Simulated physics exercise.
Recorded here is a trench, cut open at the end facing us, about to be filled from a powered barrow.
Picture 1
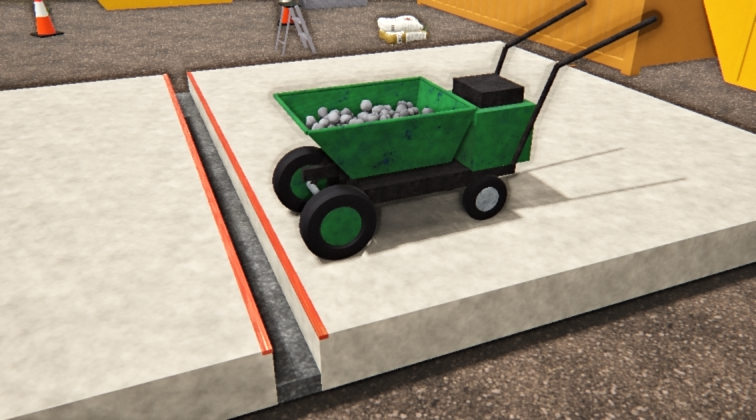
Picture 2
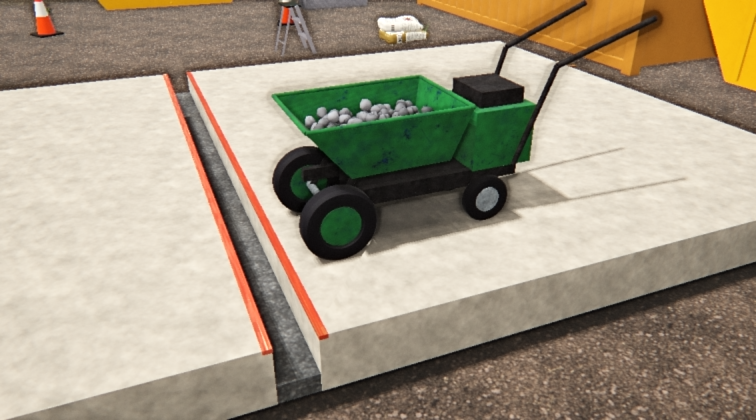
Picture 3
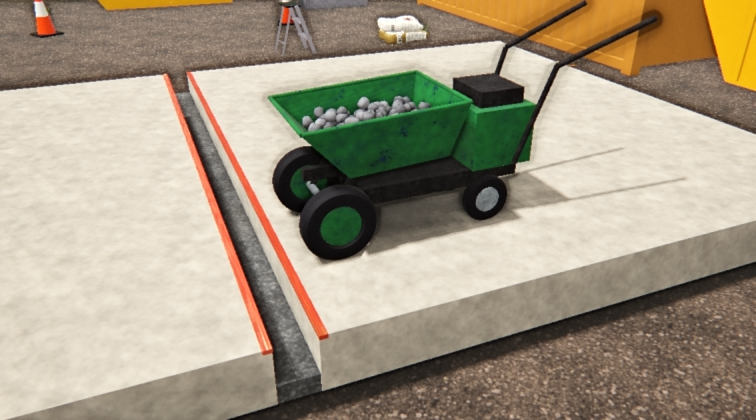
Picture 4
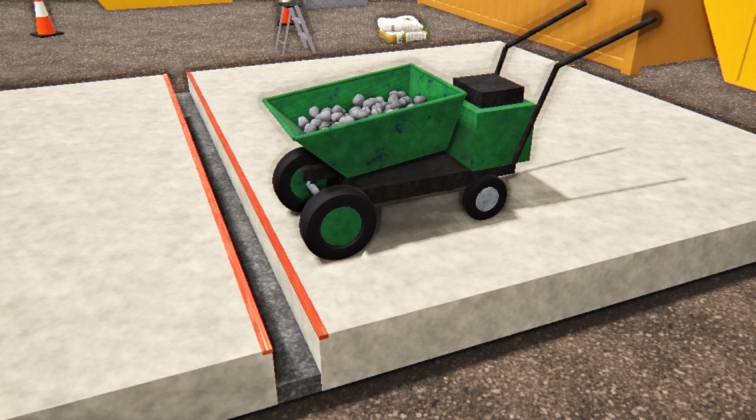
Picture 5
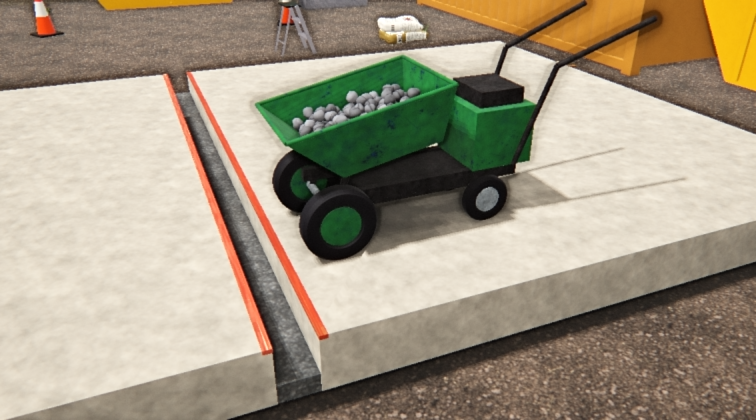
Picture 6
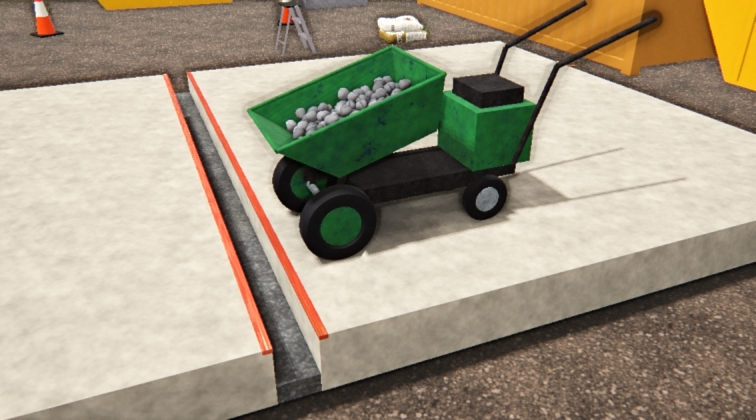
A green powered barrow with black handles stands on a pale concrete slab in a gravel yard, seen from slightly above by a still camera. Its skip holds grey cobbles, and to its left a narrow, orange-edged trench crosses the slab, with a traffic cone beyond. The skip starts level, then tilts steadily leftward, its rear rising and front lip lowering, while the wheels stay put.
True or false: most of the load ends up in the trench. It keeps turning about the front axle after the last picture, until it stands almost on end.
False.
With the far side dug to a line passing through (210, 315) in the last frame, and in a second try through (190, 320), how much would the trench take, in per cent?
The share would be 40 % first and 70 % second.
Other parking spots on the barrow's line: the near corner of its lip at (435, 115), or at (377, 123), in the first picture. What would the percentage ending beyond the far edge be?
Roughly 0 and 10 %.
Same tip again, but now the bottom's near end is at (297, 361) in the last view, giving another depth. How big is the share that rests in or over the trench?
0 %.
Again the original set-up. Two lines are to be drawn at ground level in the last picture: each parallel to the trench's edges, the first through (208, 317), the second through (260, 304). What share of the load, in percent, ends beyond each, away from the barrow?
Around 70 per cent for the first, and 100 per cent for the second.
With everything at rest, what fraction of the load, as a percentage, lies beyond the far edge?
Near 95 in every hundred.
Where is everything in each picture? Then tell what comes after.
Lip of the skip at (308, 133), level; top of the load at (376, 126), round cobbles; first edge of the trench at (302, 293); far edge at (251, 306), the trench under half as wide as the skip, and about as deep as wide, in the first picture.
Lip of the skip at (306, 134), level; top of the load at (375, 125), in the second picture.
Lip of the skip at (302, 136), tipped barely; top of the load at (382, 118), in the third picture.
Lip of the skip at (295, 139), tipped a little; top of the load at (397, 114), in the fourth picture.
Lip of the skip at (287, 144), tipped a little; top of the load at (390, 109), in the fifth picture.
Lip of the skip at (277, 151), tipped clearly; top of the load at (390, 102); first edge of the trench at (302, 293); far edge at (251, 306), in the sixth picture.
Soon after the last picture, skip tipped steeply; all in the skip.
A little later, skip tipped right over; most in the skip; about a quarter beyond it; a stray few falling.
Later still, skip tipped right over; a small part in the skip; a stray few in or heaped over the trench; nearly all beyond it.
By the end, skip tipped right over; a stray few in the skip; a stray few in or heaped over the trench; nearly all beyond it.
